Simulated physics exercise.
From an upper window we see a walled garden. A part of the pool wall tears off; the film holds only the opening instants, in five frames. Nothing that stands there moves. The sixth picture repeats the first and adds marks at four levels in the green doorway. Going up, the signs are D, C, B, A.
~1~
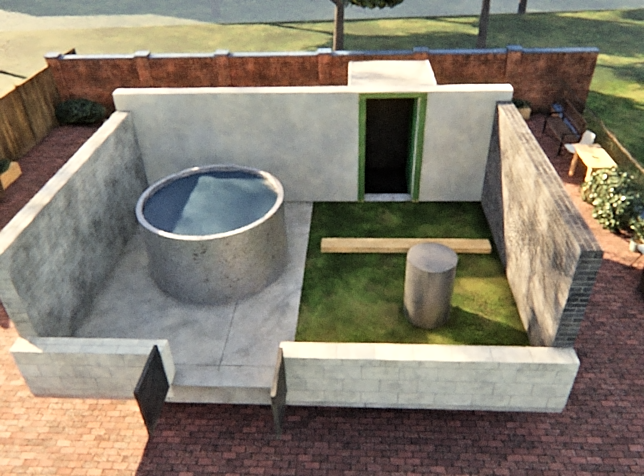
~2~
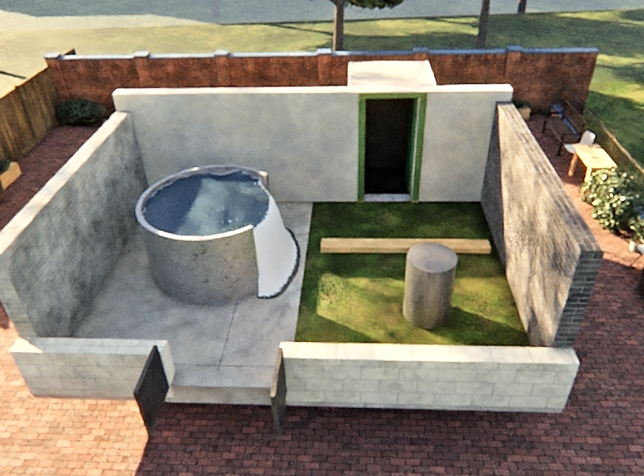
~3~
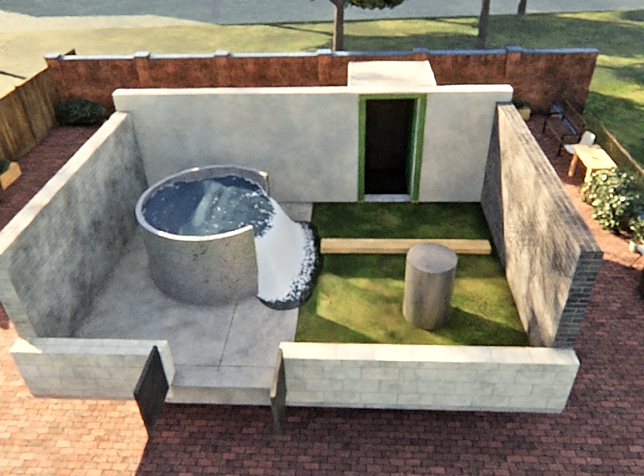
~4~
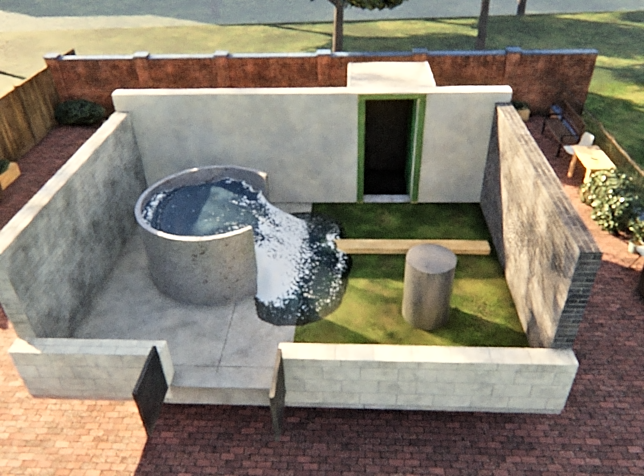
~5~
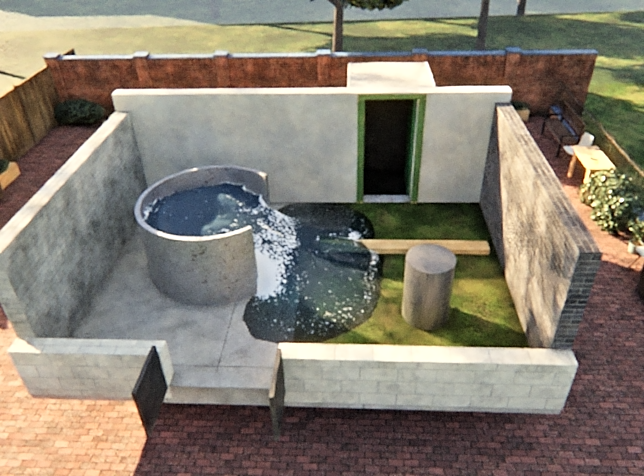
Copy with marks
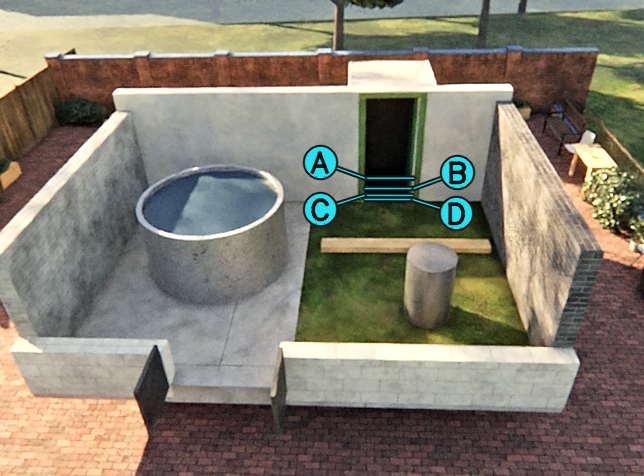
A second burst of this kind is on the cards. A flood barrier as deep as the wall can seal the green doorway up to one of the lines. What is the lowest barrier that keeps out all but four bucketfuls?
It is B.
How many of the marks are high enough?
Two of them.
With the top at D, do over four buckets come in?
Yes.
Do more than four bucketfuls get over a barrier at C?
Yes.
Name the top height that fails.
It is C.
On the marked copy, A at (389, 178); B at (389, 188); C at (388, 195); D at (388, 199); from the bottom up D, C, B, A.
For height A, nothing gets over.
For height B, a splash gets over, under a bucket.
For height C, about 13 bucketfuls get in.
For height D, dozens of bucketfuls pour in.
